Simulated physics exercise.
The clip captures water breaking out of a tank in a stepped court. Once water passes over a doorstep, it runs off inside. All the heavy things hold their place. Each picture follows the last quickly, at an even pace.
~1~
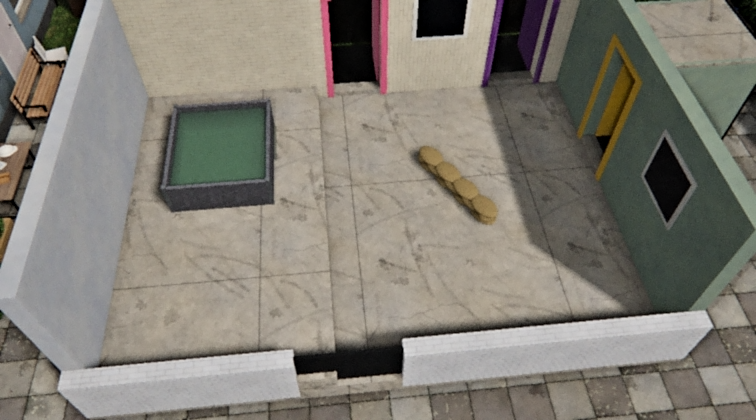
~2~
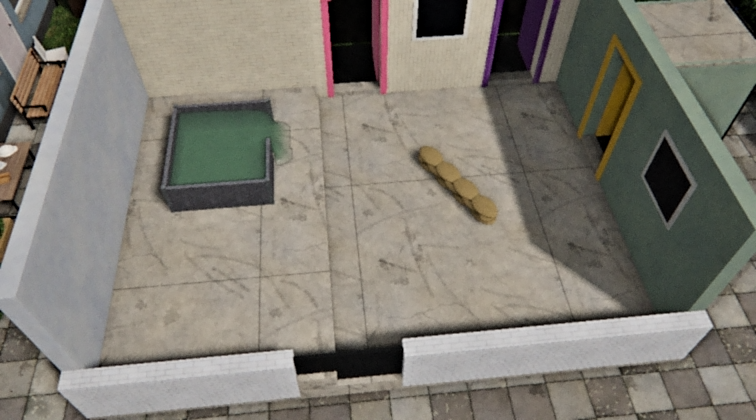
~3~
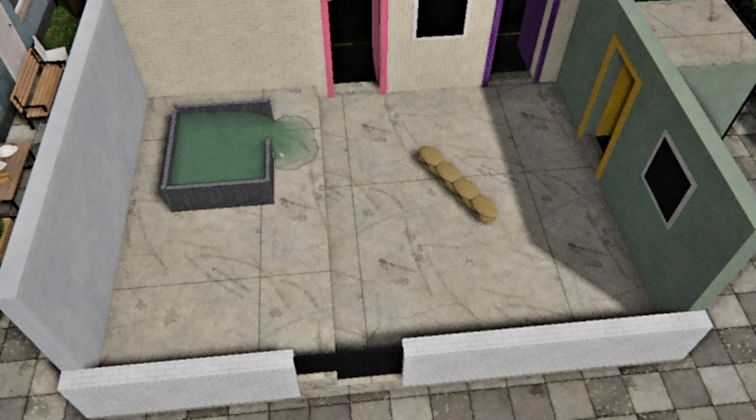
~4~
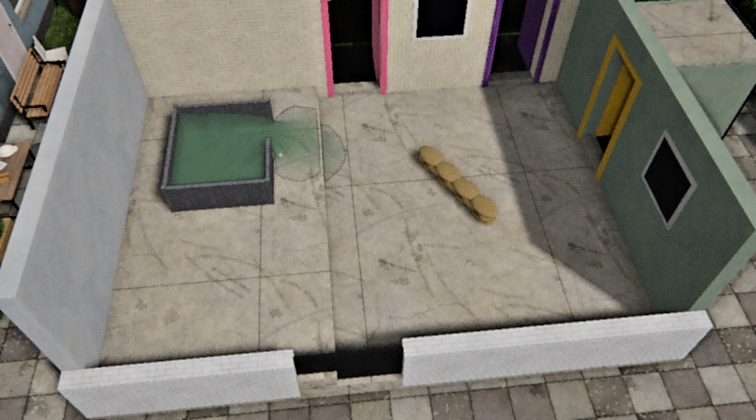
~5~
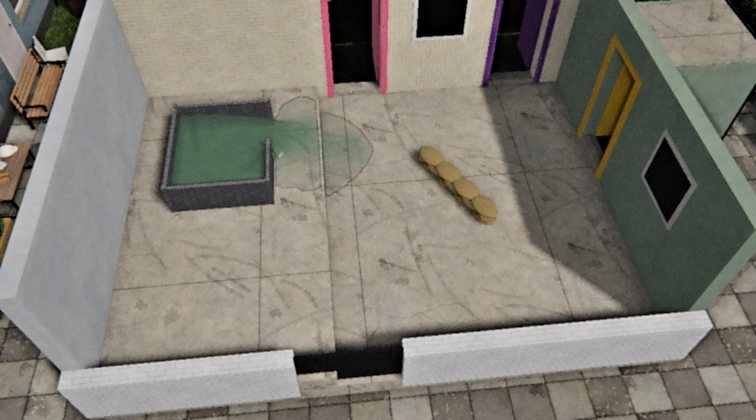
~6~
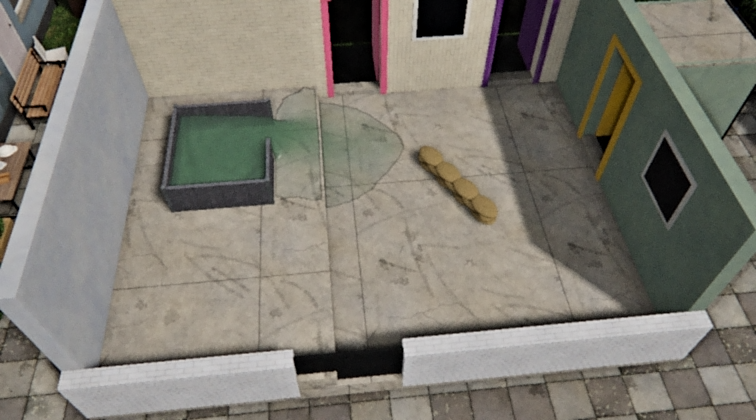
At the start, a dark-walled tank of green water sits still at the left of a walled court, with a row of round tan objects to its right. Water then breaks out through the tank's right side and spreads rightward across the paving in a thin, widening fan, nearing the tan row.
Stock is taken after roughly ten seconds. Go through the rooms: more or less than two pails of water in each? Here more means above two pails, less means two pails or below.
Yellow door: Less; purple door: Less; pink door: Less.
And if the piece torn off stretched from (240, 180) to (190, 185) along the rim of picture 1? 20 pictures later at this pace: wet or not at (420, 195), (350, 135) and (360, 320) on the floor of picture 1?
Listed order gives left alone; left alone; sopping.
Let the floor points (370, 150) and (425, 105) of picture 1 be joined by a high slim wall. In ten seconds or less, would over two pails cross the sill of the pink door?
The pink door exceeds it.
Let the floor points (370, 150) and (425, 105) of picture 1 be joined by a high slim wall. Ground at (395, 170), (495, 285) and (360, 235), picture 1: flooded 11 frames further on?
Submerged, untouched, untouched.
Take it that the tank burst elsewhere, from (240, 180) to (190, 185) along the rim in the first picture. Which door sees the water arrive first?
The yellow-painted one.
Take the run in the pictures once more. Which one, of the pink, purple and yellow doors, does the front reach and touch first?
First comes the door marked pink.
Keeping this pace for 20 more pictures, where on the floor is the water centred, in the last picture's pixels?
Roughly (367, 156).
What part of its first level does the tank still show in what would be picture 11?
Roughly 68 percent.
A moment on, water covers 20 % of the floor; the yellow door not reached, the purple door not reached, the pink door wet at the sill, nothing in.
Next, water covers 30 % of the floor; the yellow door not reached, the purple door wet at the sill, nothing in, the pink door under two buckets in.
Then, water covers 35 % of the floor; the yellow door wet at the sill, nothing in, the purple door wet at the sill, nothing in, the pink door under two buckets in.
Later, water covers 55 % of the floor; the yellow door wet at the sill, nothing in, the purple door under two buckets in, the pink door under two buckets in.
In the end, water covers 60 % of the floor; the yellow door wet at the sill, nothing in, the purple door under two buckets in, the pink door under two buckets in.
